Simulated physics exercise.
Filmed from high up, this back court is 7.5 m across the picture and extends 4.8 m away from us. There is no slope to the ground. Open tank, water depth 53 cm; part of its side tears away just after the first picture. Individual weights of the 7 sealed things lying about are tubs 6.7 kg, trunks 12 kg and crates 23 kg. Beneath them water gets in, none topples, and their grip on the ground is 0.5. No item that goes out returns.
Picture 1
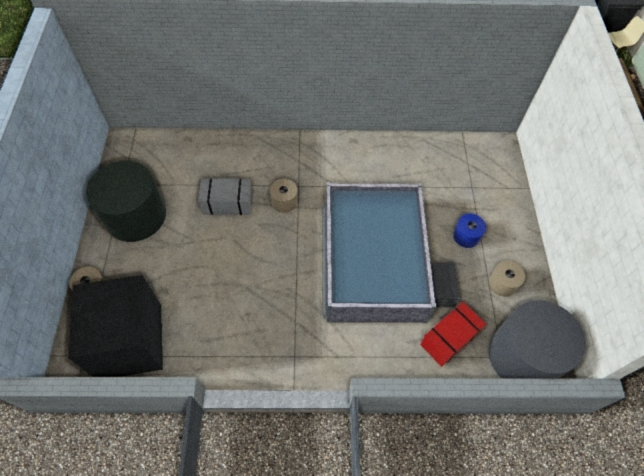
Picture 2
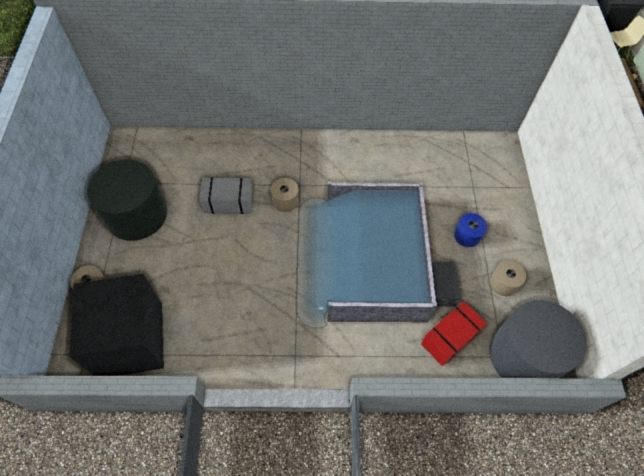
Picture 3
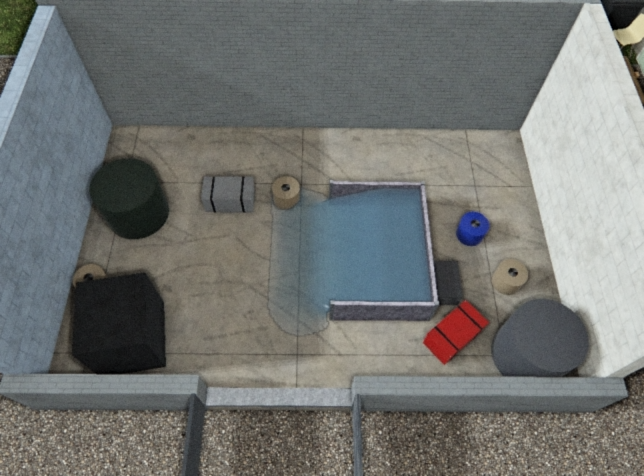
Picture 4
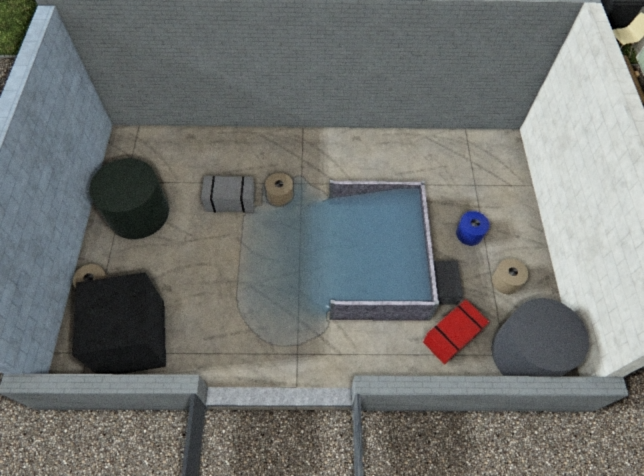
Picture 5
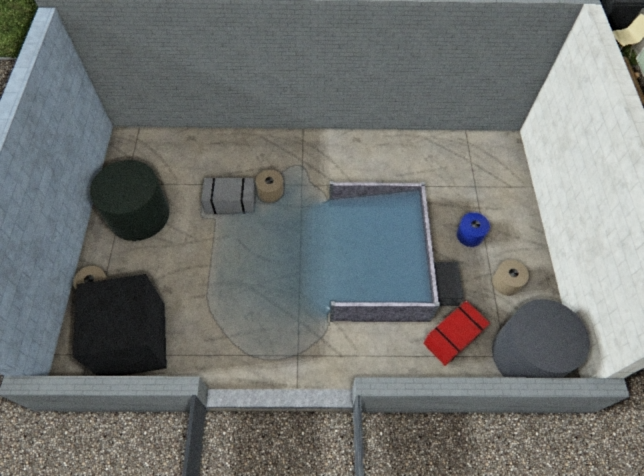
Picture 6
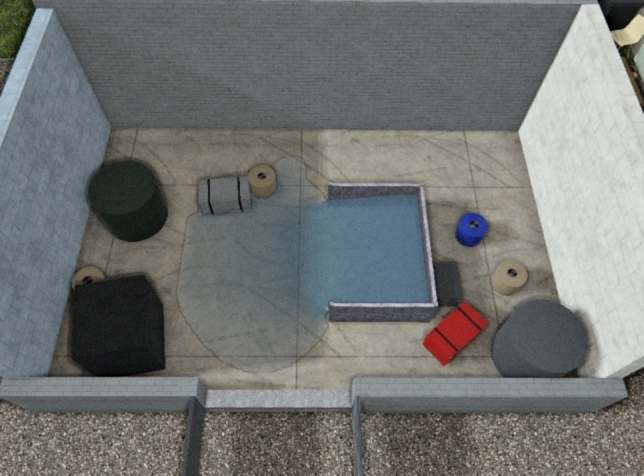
Water pours through the open left side of a blue rectangular tank in a walled concrete court, seen from high above by a steady camera. A dark green drum, a black block, a grey strapped trunk and tan tubs sit left of the tank, with a blue tub, red trunk and grey rounded shape right. The thin sheet spreads leftward, and the tan tub beside the grey trunk shifts slightly left.
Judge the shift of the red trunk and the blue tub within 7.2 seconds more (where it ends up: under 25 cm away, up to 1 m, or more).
As I see it, the red trunk never really leaves its spot. The blue tub never really leaves its spot.
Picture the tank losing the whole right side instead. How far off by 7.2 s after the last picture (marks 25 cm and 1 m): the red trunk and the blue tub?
Note: Red trunk swept well away, blue tub swept well away.
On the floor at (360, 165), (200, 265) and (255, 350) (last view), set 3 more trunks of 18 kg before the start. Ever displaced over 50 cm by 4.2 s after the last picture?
Respectively: Smaller, greater, greater.
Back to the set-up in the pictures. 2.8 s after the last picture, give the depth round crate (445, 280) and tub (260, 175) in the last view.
About 0 and 13 cm.
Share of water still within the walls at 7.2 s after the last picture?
About 88 in a hundred parts of the water.
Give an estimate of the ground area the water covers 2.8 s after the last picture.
The covered patch comes to about 20 m2.
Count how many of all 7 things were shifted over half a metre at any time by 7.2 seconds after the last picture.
Count: 3.
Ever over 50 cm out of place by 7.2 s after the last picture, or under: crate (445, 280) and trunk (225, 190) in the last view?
In sequence - stayed below the line; crossed the line.
Then, 0.9 s after the last picture the red trunk is near (458, 329), 0.0 m from its start, aground; the blue tub is near (474, 225), 0.0 m from its start, aground; 0 of 7 are out; 1 afloat.
Then, 2.8 s after the last picture the red trunk is near (458, 329), 0.0 m from its start, aground; the blue tub is near (474, 225), 0.0 m from its start, aground; 0 of 7 are out; 3 afloat.
Then, 4.8 s after the last picture the red trunk is near (458, 329), 0.0 m from its start, aground; the blue tub is near (474, 225), 0.0 m from its start, aground; 0 of 7 are out; 3 afloat.
Then, 7.2 s after the last picture the red trunk is near (458, 329), 0.0 m from its start, aground; the blue tub is near (474, 225), 0.0 m from its start, aground; 0 of 7 are out; 2 afloat.
